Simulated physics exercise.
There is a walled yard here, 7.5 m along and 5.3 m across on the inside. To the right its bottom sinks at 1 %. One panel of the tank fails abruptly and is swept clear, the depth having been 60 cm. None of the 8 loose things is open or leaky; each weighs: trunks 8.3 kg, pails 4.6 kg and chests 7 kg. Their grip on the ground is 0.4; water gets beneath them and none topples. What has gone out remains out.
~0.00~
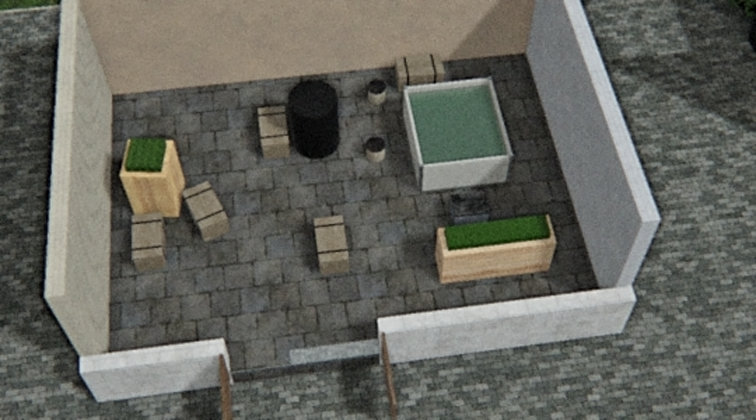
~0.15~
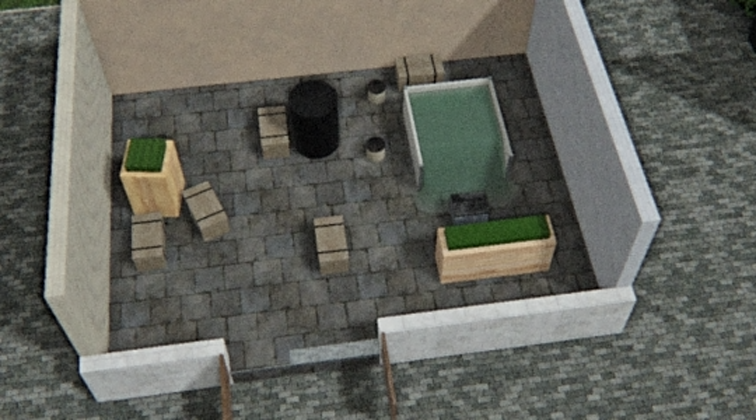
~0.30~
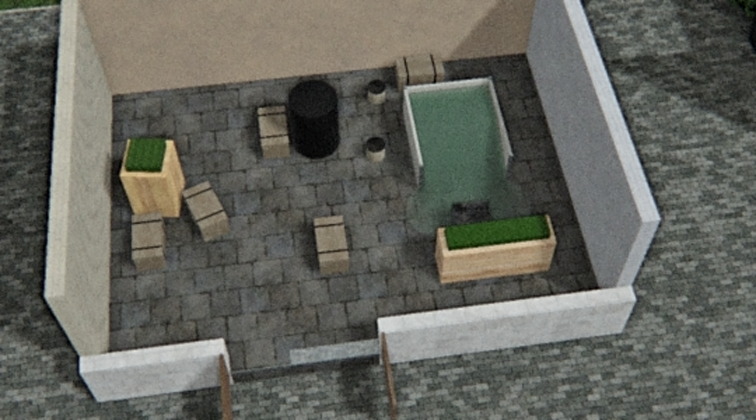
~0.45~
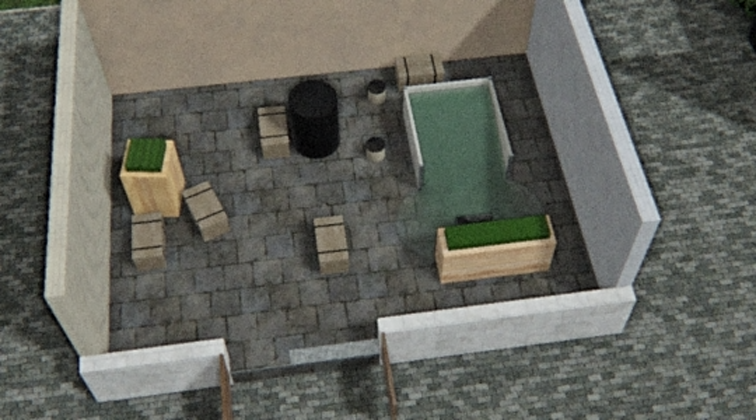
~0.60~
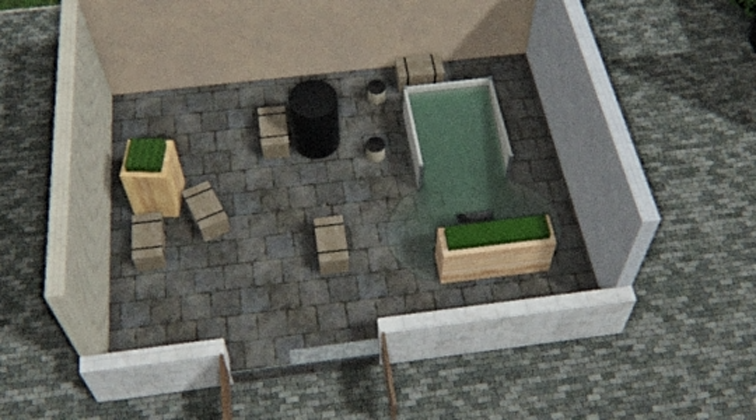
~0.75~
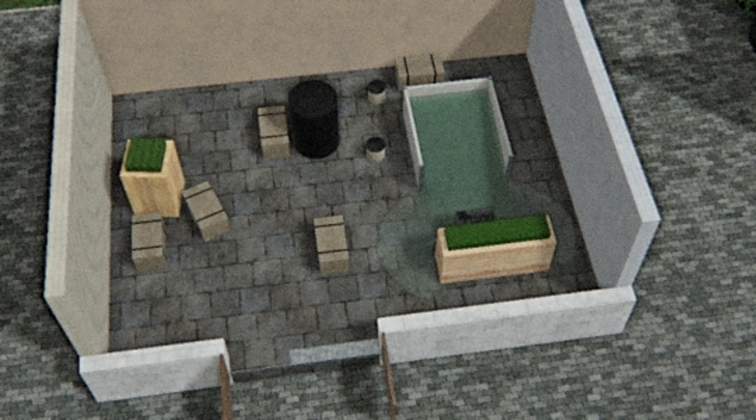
A walled yard held a tank of green water, and the tank's near panel gave way, letting the water spread across the paving around the long planter while the barrel and crates stayed put.
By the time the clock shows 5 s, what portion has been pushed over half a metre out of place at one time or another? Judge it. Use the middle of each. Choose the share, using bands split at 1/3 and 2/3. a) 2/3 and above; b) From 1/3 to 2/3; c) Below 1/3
Below 1/3 (c).
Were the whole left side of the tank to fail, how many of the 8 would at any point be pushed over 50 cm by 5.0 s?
You'd get 4 in that case.
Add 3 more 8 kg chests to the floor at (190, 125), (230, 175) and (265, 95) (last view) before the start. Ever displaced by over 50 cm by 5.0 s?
Order as listed: Inside half a metre / inside half a metre / inside half a metre.
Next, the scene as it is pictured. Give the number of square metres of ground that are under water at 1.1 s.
Close to 8.0 m2, I'd say.
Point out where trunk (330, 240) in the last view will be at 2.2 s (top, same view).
Position: About (280, 232).
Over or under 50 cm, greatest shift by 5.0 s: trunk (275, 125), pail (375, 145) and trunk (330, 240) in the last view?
In turn: Less, short of it, past it.
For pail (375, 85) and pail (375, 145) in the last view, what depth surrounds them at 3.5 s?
First roughly 0 cm, second roughly 0 cm.
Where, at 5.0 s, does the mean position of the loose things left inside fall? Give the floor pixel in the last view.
Near (300, 181).
After 1.1 s 0 of 8 are over 50 cm from their spots; 1 afloat.
After 2.2 s 1 of 8 are over 50 cm from their spots; 1 afloat.
After 3.5 s 2 of 8 are over 50 cm from their spots; 2 afloat.
After 5.0 s 2 of 8 are over 50 cm from their spots, and 2 have been at some point; 3 afloat.
